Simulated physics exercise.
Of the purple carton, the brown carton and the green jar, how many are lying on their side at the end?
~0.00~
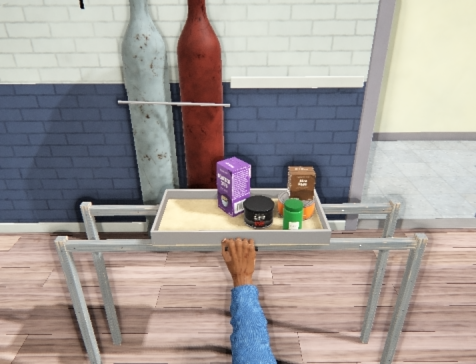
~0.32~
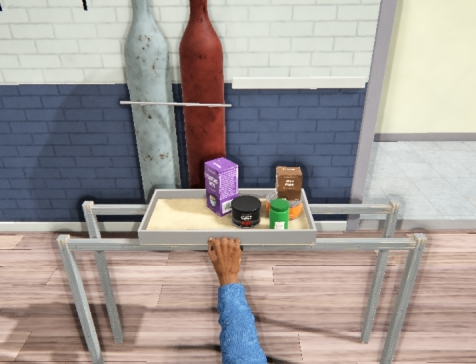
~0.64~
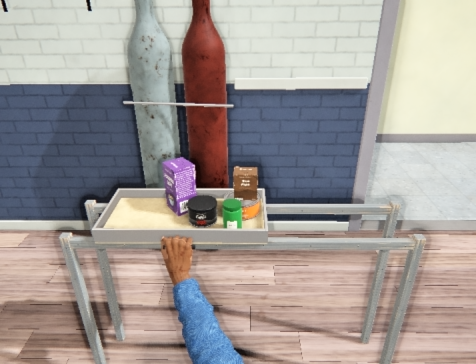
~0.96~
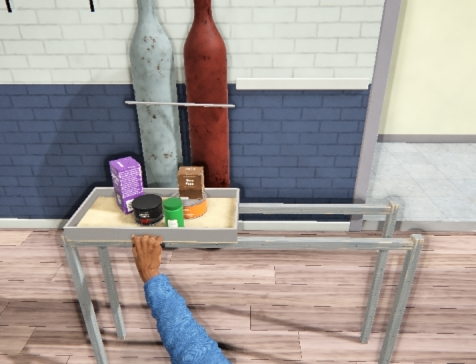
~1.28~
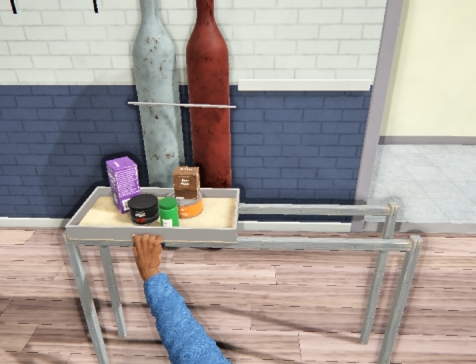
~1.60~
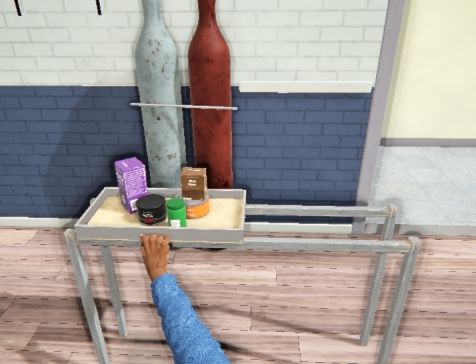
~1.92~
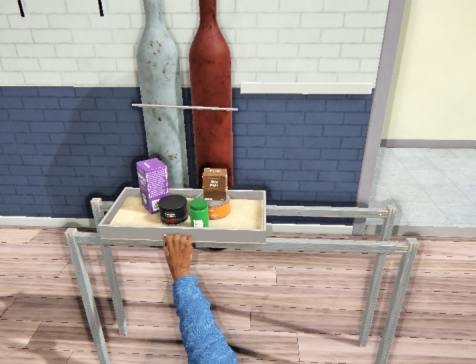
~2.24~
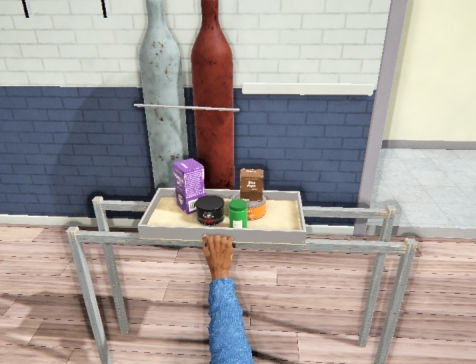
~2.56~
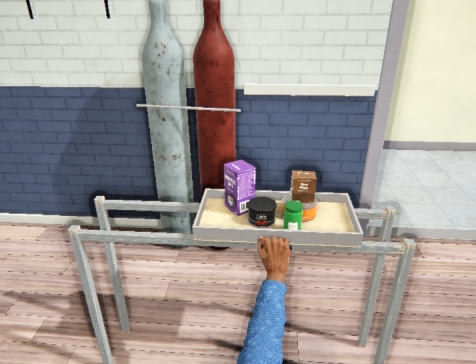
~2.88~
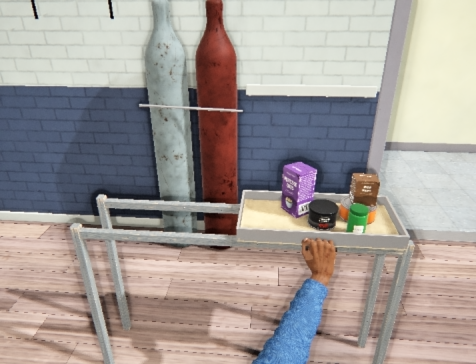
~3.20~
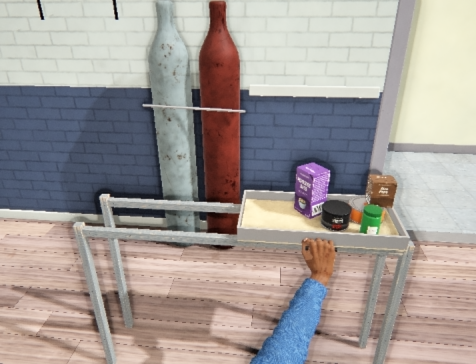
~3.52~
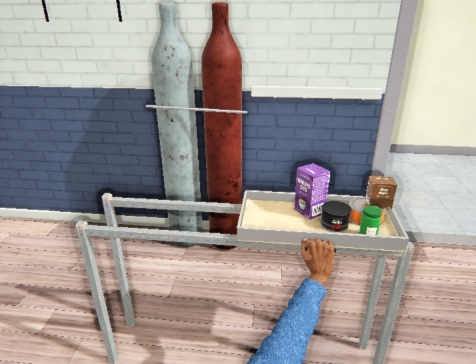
None of them are lying on their side; the purple carton, the brown carton and the green jar all still stand upright on the tray.
